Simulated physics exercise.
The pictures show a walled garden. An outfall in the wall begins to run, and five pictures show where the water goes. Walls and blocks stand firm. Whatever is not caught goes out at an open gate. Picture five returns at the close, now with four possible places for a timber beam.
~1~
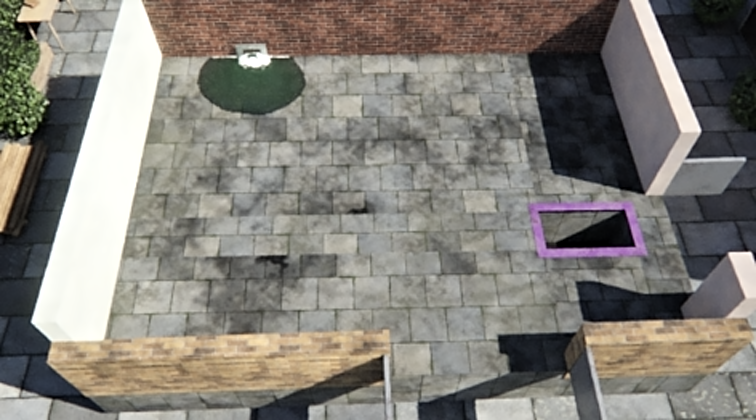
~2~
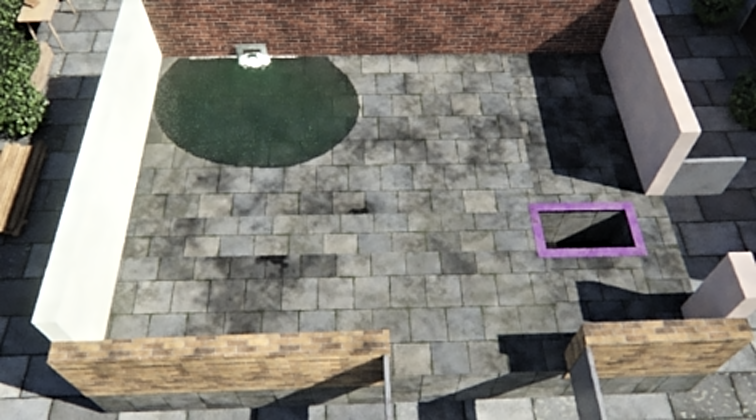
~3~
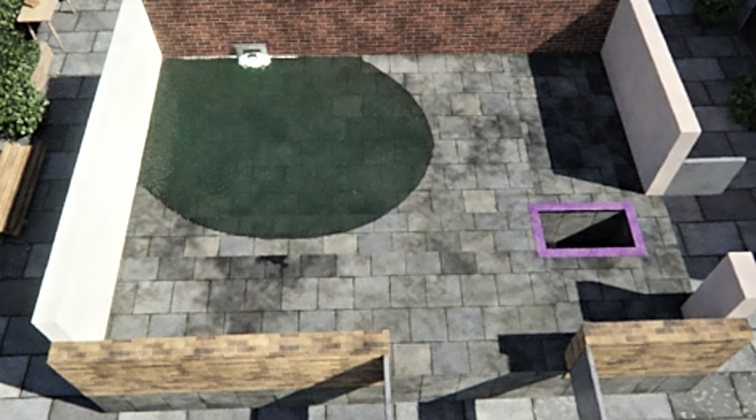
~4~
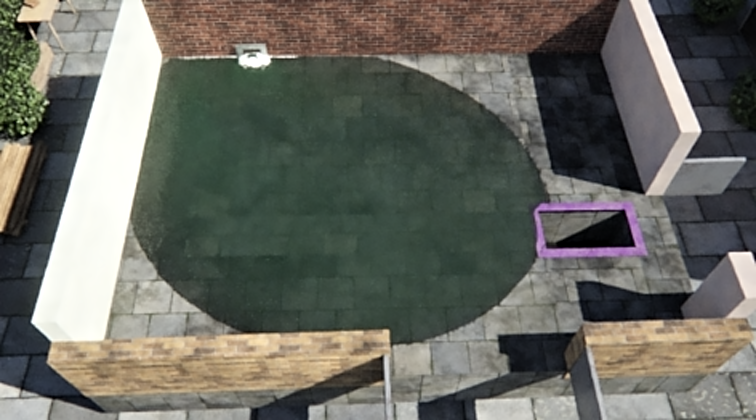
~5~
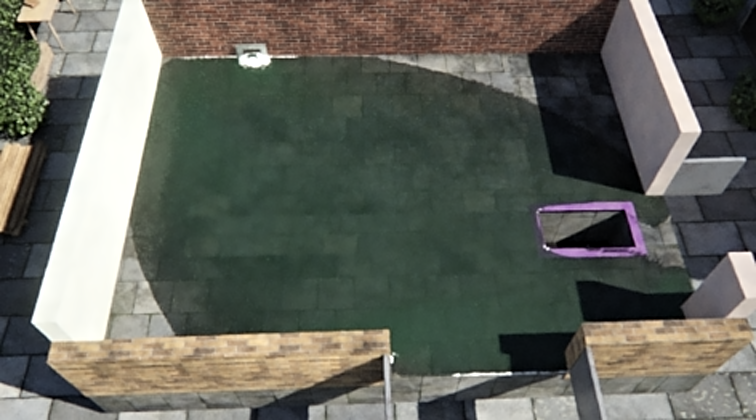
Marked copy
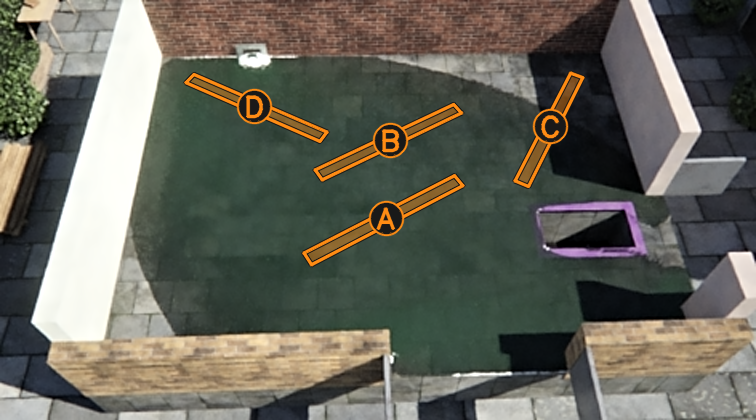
Dark green water spreads from a small white outlet at the foot of the brick wall, widening in a rounded sheet across the paved, walled garden. It reaches the left wall, then the brick wall in front, and finally surrounds most of the purple-edged opening on the right and spreads into the gaps between the walls.
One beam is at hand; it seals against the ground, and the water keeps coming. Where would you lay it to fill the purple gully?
D beats the others.
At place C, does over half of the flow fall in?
No.
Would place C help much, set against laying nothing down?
No, hardly at all.
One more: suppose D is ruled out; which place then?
A it is.
In orange, A from (307, 258) to (458, 180); B from (318, 174) to (457, 108); C from (521, 183) to (576, 75); D from (189, 78) to (323, 136).
Choosing A, about 41 % of the stream goes into the purple gully, about 59 % out by the gates.
Choosing B, about 26 % of the stream goes into the purple gully, about 74 % out by the gates.
Choosing C, about 25 % of the stream goes into the purple gully, about 75 % out by the gates.
Choosing D, about 54 % of the stream goes into the purple gully, about 46 % out by the gates.
